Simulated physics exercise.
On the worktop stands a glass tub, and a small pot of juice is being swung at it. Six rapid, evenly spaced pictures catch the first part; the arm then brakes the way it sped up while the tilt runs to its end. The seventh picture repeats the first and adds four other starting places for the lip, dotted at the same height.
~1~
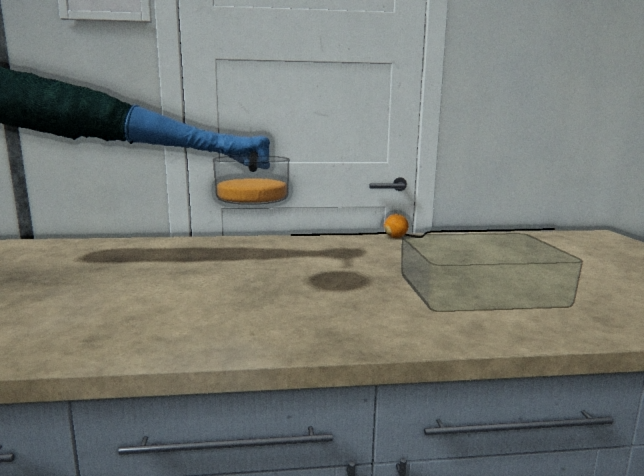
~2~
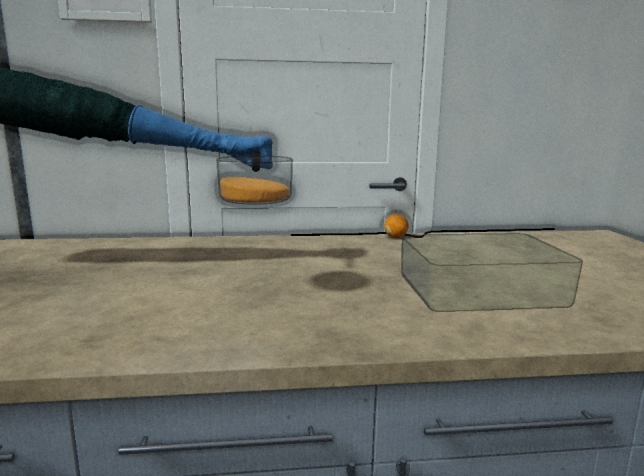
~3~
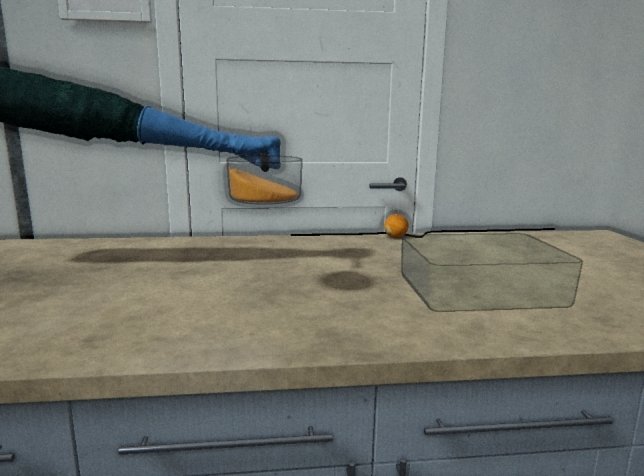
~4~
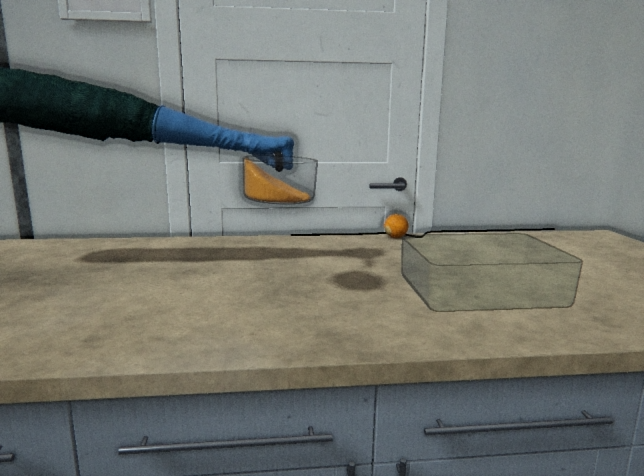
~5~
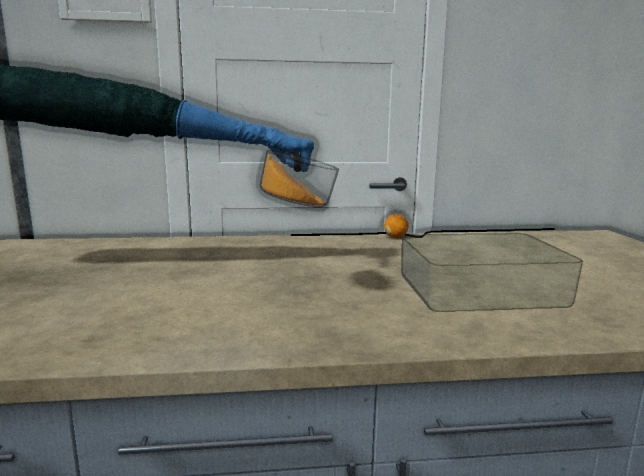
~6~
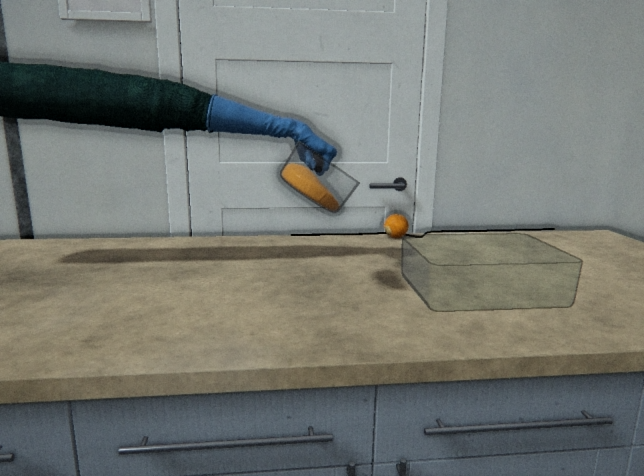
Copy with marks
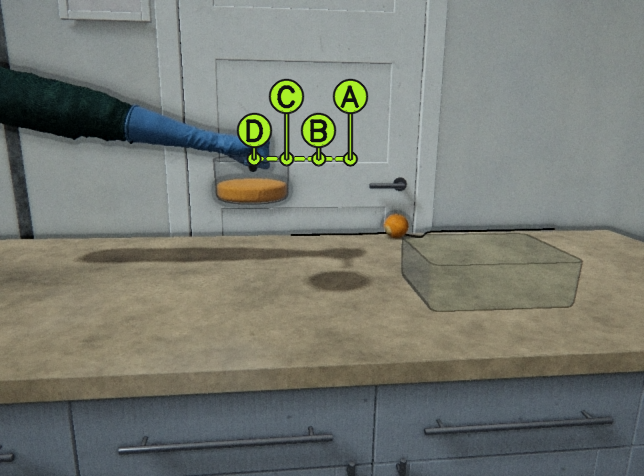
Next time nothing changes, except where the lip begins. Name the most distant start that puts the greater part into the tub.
Go for D.
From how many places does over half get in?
All of the four.
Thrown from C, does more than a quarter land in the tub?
Yes, clearly.
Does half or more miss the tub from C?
No.
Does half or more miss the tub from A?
No.
On the marked copy, A at (350, 158); B at (318, 158); C at (286, 158); D at (254, 158).
For place A, about 83 % lands in the tub, 7 % falls short and 10 % goes beside or beyond.
For place B, about 87 % lands in the tub, 5 % falls short and 8 % goes beside or beyond.
For place C, about 77 % lands in the tub, 8 % falls short and 16 % goes beside or beyond.
For place D, about 76 % lands in the tub, 14 % falls short and 10 % goes beside or beyond.
